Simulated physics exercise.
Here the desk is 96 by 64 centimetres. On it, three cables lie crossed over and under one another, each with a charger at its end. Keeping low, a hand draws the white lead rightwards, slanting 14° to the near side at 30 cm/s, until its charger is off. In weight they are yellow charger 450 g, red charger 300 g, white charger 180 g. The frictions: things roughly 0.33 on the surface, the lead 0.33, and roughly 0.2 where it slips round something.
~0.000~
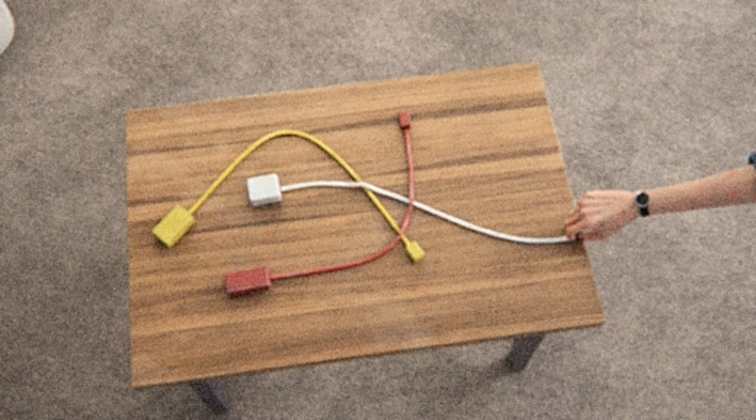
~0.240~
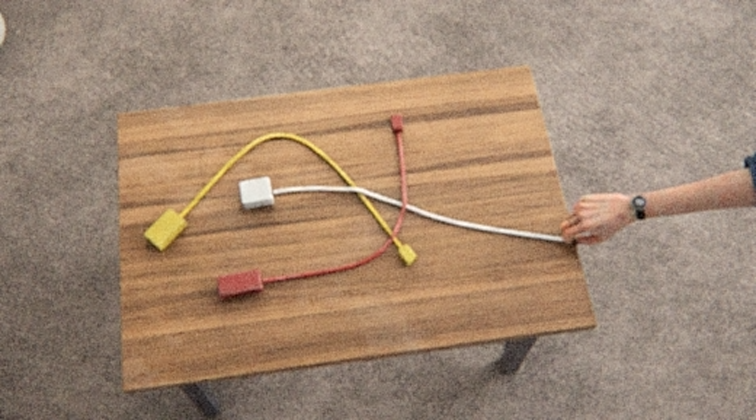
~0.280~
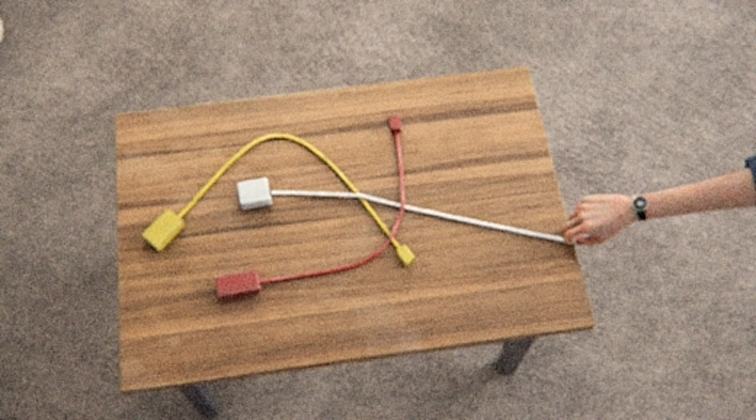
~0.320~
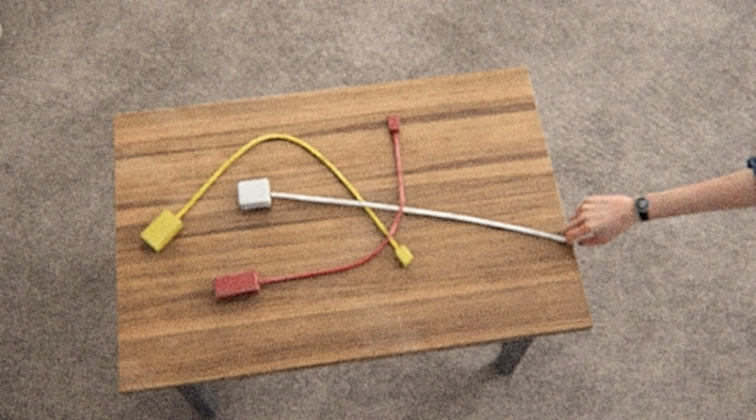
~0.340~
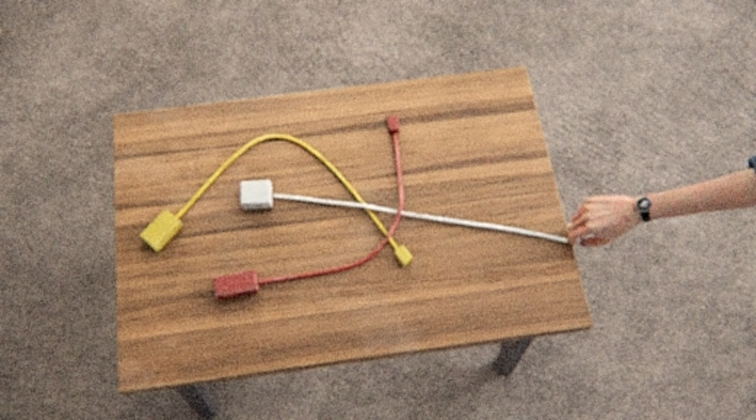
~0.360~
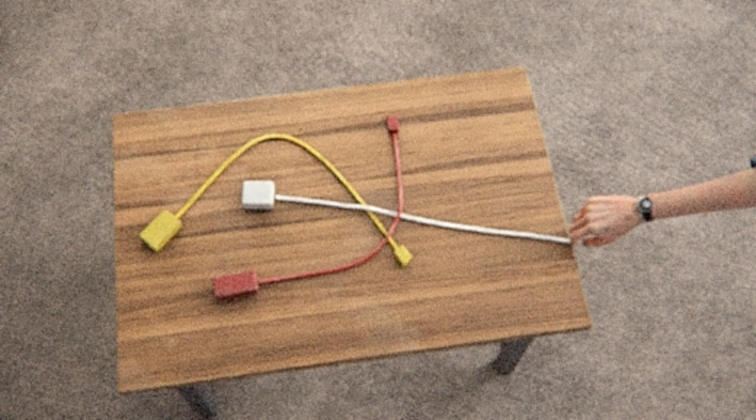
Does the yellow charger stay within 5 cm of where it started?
My bet is it remains nearby.
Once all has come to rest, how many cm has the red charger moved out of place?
Red charger: Around 50 centimetres.
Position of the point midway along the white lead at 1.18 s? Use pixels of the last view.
Midpoint of length, last view: Approx. (535, 233).
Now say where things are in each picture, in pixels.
Yellow charger (172, 224); crossings (363, 186) white over yellow, (401, 234) red over yellow, (410, 201) red over white; white lead runs through (485, 232) (429, 210) (374, 189) (317, 184); grip (575, 237), in the first picture.
White lead runs through (423, 213) (310, 189); grip (571, 241), in the second picture.
White lead runs through (424, 211) (308, 194); grip (572, 241), in the third picture.
White lead runs through (426, 213) (308, 199); grip (575, 242), in the fourth picture.
White charger (256, 192); white lead runs through (427, 217) (310, 200); grip (576, 242), in the fifth picture.
Yellow charger (160, 228); white lead runs through (488, 231) (429, 222) (370, 209) (312, 201); grip (578, 242), in the sixth picture.
After 1.2 s, the white lead's tail end at (387, 215); white charger 26 cm off its start.
After 2.0 s, the white lead's tail end at (498, 240); white charger 50 cm off its start, red plug 24 cm off its start, red charger 9 cm off its start.
After 2.8 s, the white lead has left the top; white charger 77 cm off its start at (605, 271), red plug 49 cm off its start at (571, 254), red charger 31 cm off its start at (387, 269).
After 3.6 s, the white lead has left the top; yellow charger 2 cm off its start, white charger over the edge, red charger 51 cm off its start.
After 4.1 s, the white lead has left the top; yellow charger 2 cm off its start at (167, 232), white charger over the edge, red plug over the edge, red charger 51 cm off its start at (482, 269).
